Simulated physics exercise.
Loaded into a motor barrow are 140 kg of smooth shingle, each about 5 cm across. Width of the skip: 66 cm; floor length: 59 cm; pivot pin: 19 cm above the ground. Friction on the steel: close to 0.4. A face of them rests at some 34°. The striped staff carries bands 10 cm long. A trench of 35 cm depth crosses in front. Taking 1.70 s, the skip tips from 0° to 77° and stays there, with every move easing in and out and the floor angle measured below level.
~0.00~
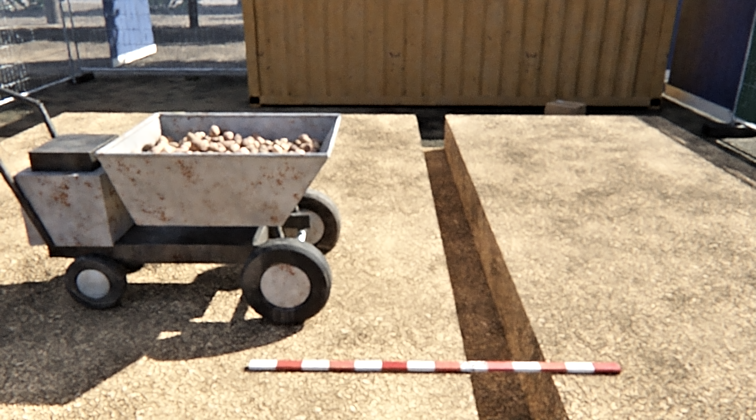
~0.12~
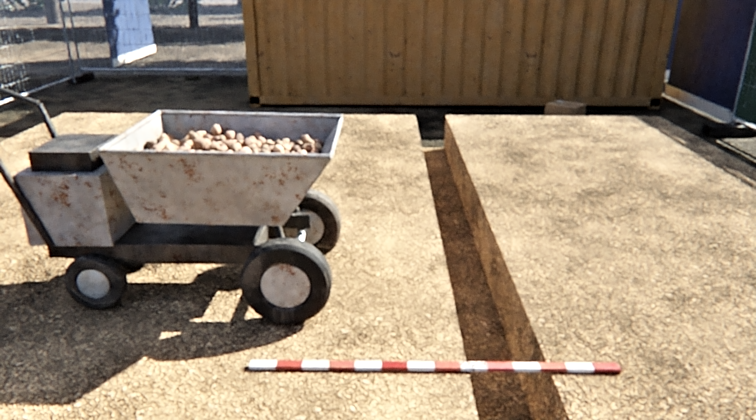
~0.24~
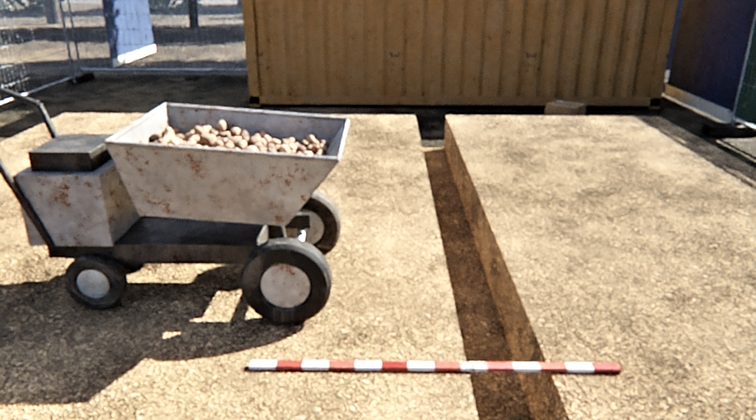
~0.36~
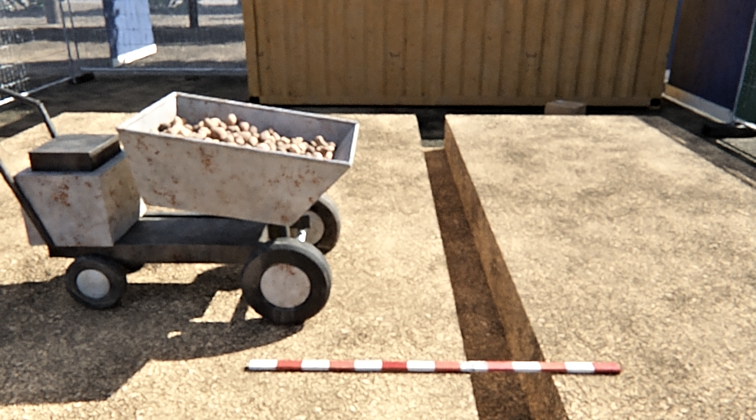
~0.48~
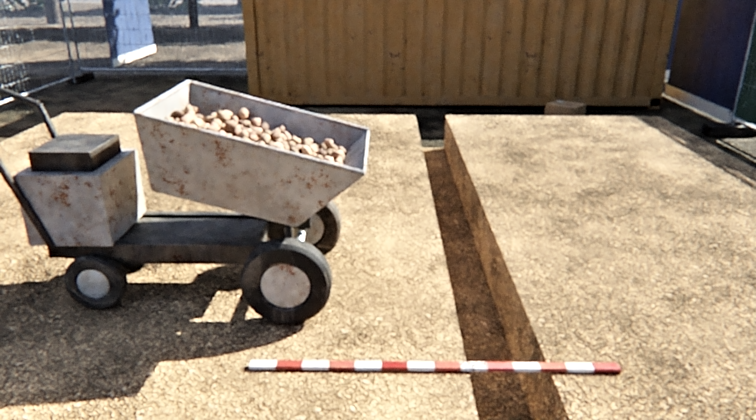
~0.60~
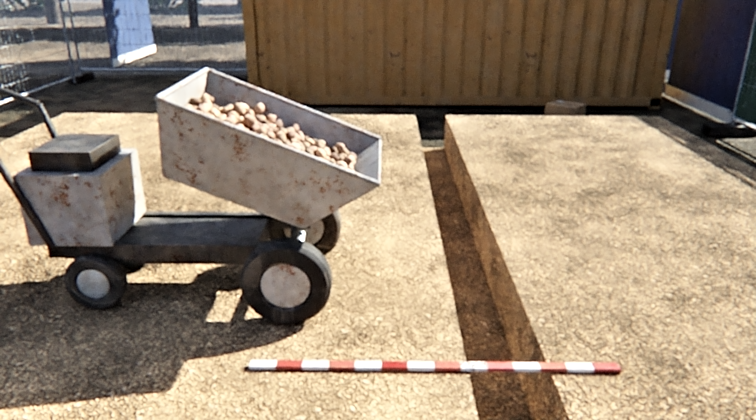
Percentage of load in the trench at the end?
92 per cent.
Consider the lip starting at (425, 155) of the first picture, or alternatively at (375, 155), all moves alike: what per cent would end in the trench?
The first gives about 35 percent and the second about 80 percent.
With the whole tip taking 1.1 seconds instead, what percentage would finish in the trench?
Something close to 90 per cent.
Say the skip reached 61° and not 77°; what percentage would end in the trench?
With that change, near 65 per cent.
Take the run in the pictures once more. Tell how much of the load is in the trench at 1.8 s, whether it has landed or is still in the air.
Approx. 55 % of the load.
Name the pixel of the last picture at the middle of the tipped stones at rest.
Around (479, 332).
After 1.3 s the floor is at 65°; 99 % in the skip, 1 % short of the trench; the foremost stones are at (444, 246).
After 1.8 s the floor is at 77°; 34 % in the skip, 10 % short of the trench, 56 % in the trench; the foremost stones are at (512, 346).
After 2.2 s the floor is at 77°; 11 % in the skip, 11 % short of the trench, 77 % in the trench; the foremost stones are at (515, 345).
After 4.1 s the floor is at 77°; 0 % in the skip, 8 % short of the trench, 92 % in the trench; the foremost stones are at (509, 330).
